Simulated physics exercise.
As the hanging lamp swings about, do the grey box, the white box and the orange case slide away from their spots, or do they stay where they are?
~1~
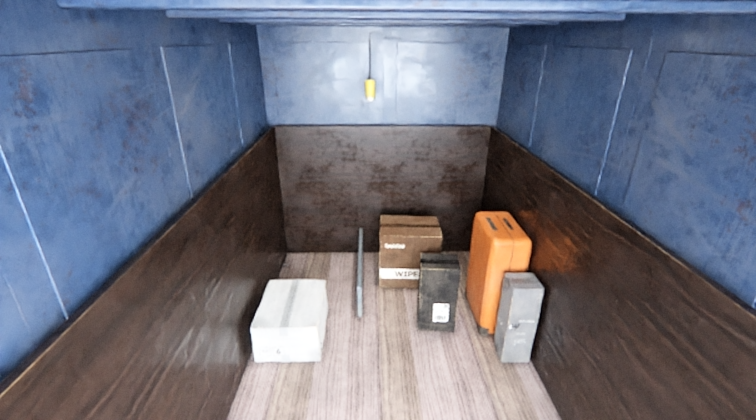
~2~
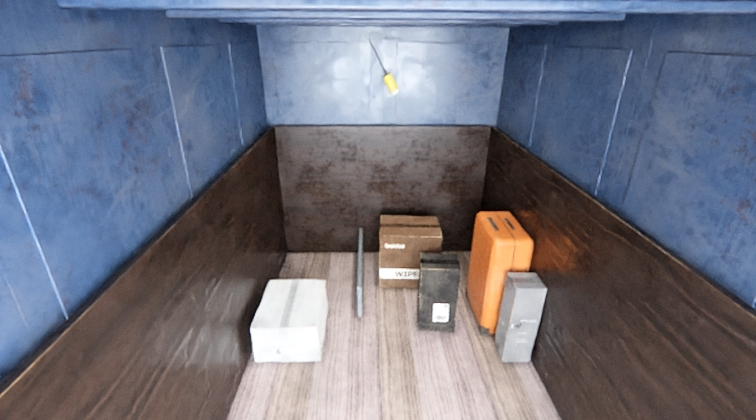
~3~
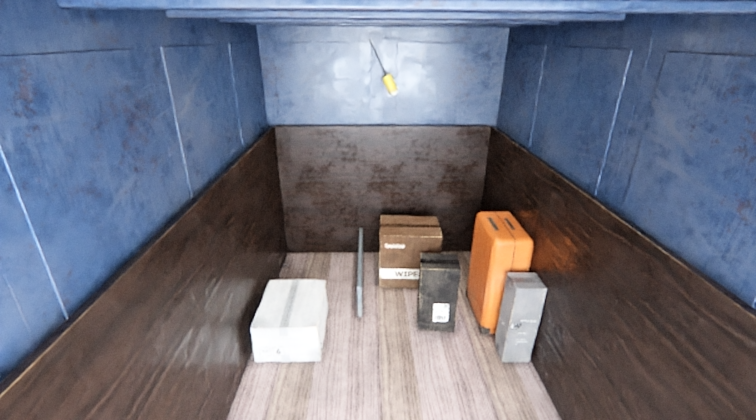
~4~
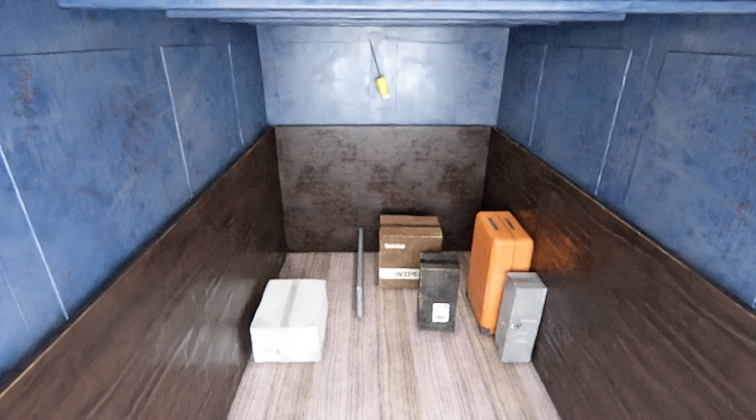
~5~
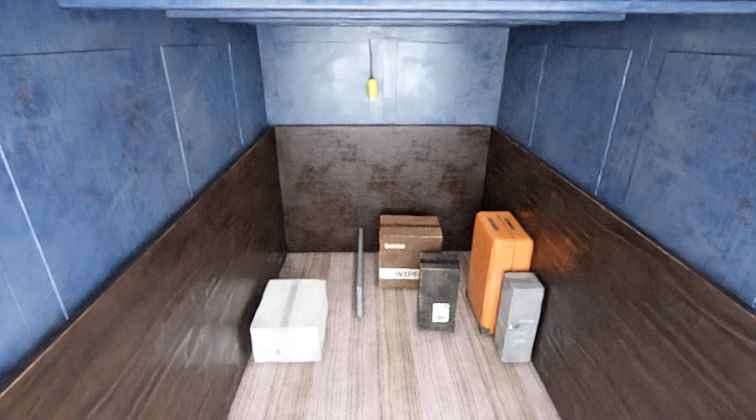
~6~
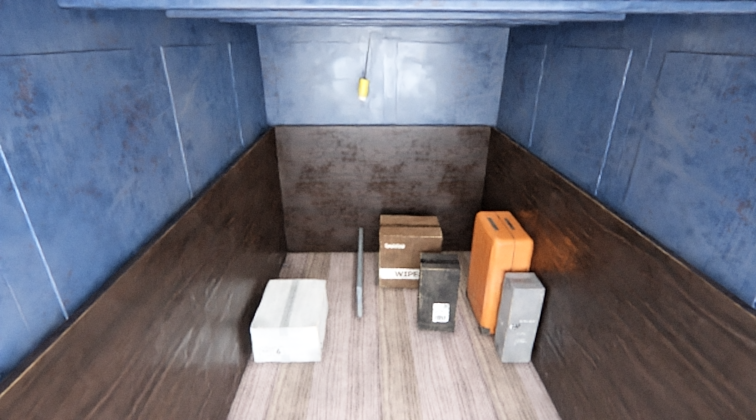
They stay where they are. The grey box, the white box and the orange case all keep their places to the end.
